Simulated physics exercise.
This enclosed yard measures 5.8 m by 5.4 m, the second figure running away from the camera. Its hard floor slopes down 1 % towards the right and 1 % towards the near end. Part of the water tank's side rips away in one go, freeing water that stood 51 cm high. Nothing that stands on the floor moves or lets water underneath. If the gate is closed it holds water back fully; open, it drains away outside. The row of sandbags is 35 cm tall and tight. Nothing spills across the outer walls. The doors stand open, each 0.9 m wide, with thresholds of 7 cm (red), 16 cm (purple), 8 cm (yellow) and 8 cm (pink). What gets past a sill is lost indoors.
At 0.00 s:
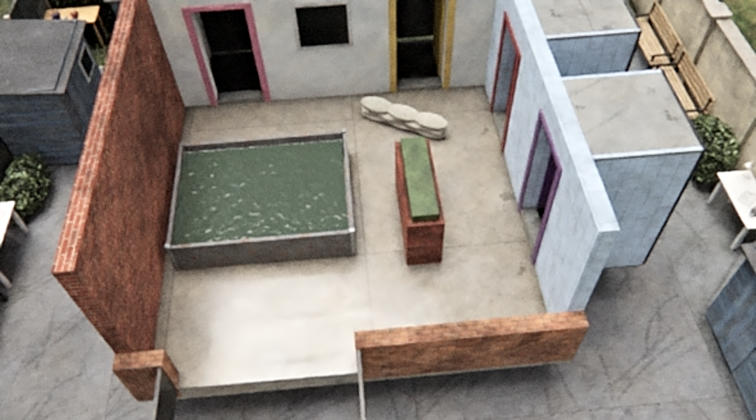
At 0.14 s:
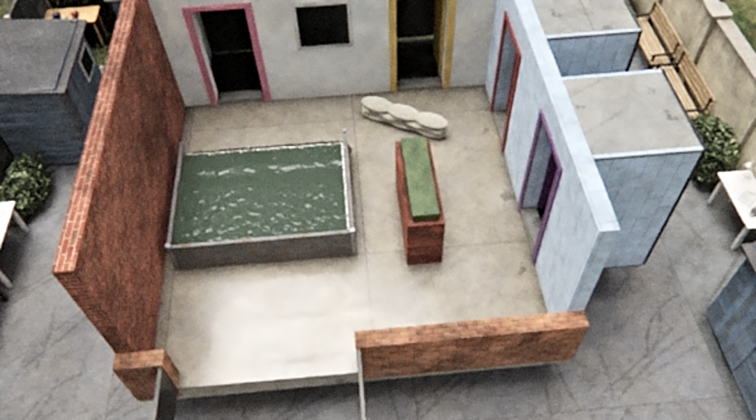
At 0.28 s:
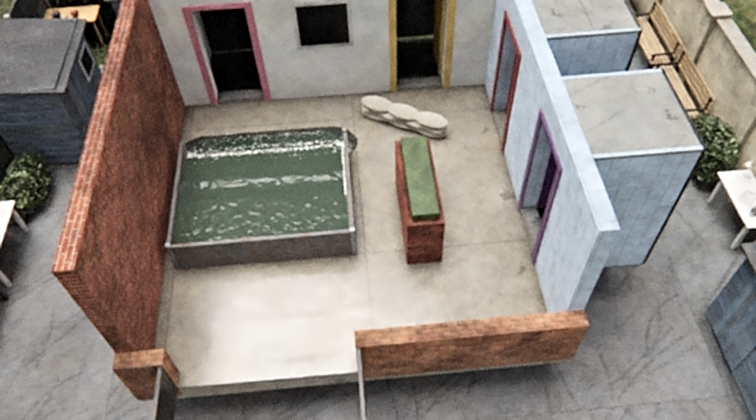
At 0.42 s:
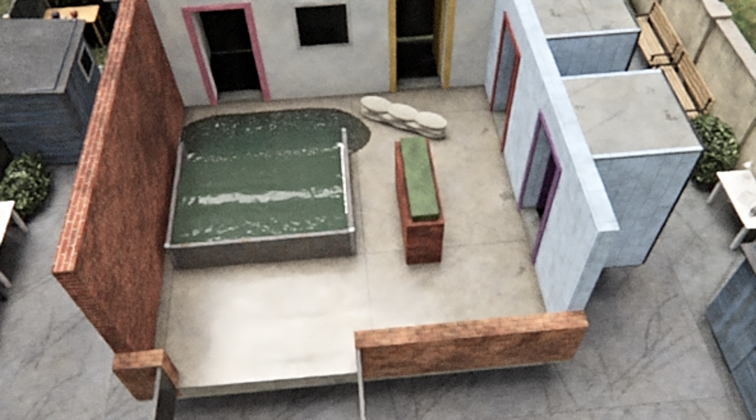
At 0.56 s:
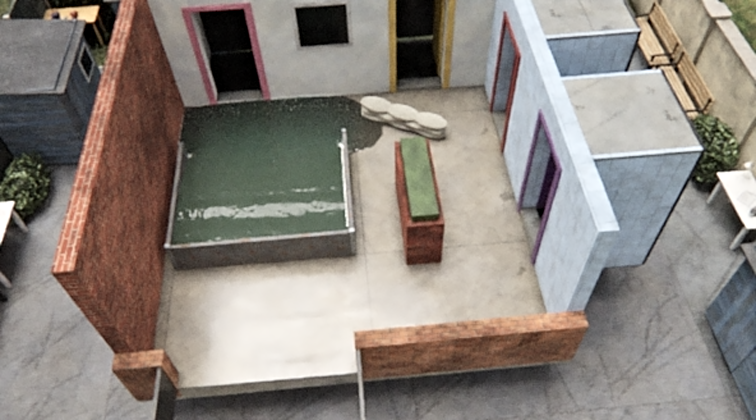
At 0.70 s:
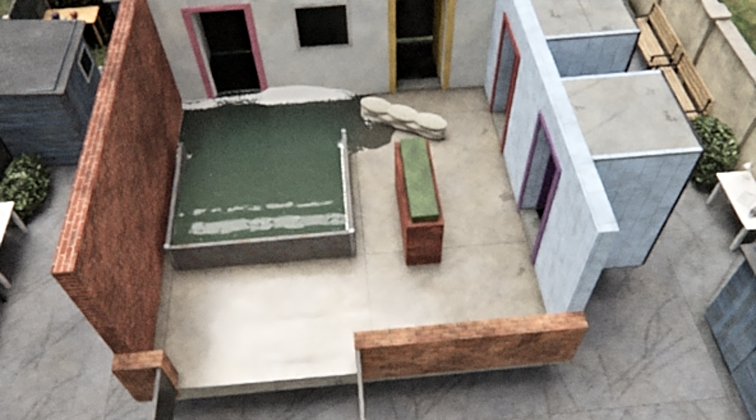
A walled yard with a pale hard floor is seen from high above, with red brick walls at left and front, a white wall with pink- and yellow-framed doorways behind, and a pale blue wall at right. A grey-sided tank of green water stands at left, near a brick block topped with green and a pale lumpy bench. Water surges out over the tank's far side, spreads to the back wall and bench, and foams white there, while the camera stays still.
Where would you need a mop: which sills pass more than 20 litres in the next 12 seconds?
The water let in: At the red door it exceeds the limit; at the purple door it stays under the limit; at the yellow door it keeps below the limit; at the pink door it goes over the limit.
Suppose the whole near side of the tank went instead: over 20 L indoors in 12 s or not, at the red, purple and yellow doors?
Against that limit: Red under, purple not over, yellow under.
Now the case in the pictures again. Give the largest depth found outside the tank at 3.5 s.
About 22 cm.
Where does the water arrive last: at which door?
It is the purple one.
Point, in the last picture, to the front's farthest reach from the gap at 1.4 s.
Near (431, 95).
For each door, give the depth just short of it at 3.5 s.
Depths in cm: Red 15, purple 1, yellow 6, pink 21.
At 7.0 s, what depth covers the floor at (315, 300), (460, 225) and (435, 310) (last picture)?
Roughly 1, 3 and 6 cm, in turn.
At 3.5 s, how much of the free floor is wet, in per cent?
Near 50 per cent is wet.
After 1.4 s water covers 25 % of the floor and is deepest (36 cm) near (290, 112); red door not reached, purple door not reached, yellow door 3 cm at the sill, 0 L in, pink door 35 cm at the sill, 109 L in.
After 2.2 s water covers 30 % of the floor and is deepest (34 cm) near (358, 114); red door 4 cm at the sill, 0 L in, purple door not reached, yellow door 8 cm at the sill, 0 L in, pink door 33 cm at the sill, 267 L in.
After 3.5 s water covers 50 % of the floor and is deepest (22 cm) near (358, 114); red door 15 cm at the sill, 34 L in, purple door not reached, yellow door 6 cm at the sill, 1 L in, pink door 21 cm at the sill, 422 L in.
After 7.0 s water covers 75 % of the floor and is deepest (15 cm) near (528, 329); red door 10 cm at the sill, 77 L in, purple door 8 cm at the sill, 0 L in, yellow door 2 cm at the sill, 1 L in, pink door 6 cm at the sill, 477 L in.
After 12.0 s water covers 95 % of the floor and is deepest (13 cm) near (481, 345); red door 8 cm at the sill, 90 L in, purple door 9 cm at the sill, 0 L in, yellow door 4 cm at the sill, 1 L in, pink door 6 cm at the sill, 501 L in.
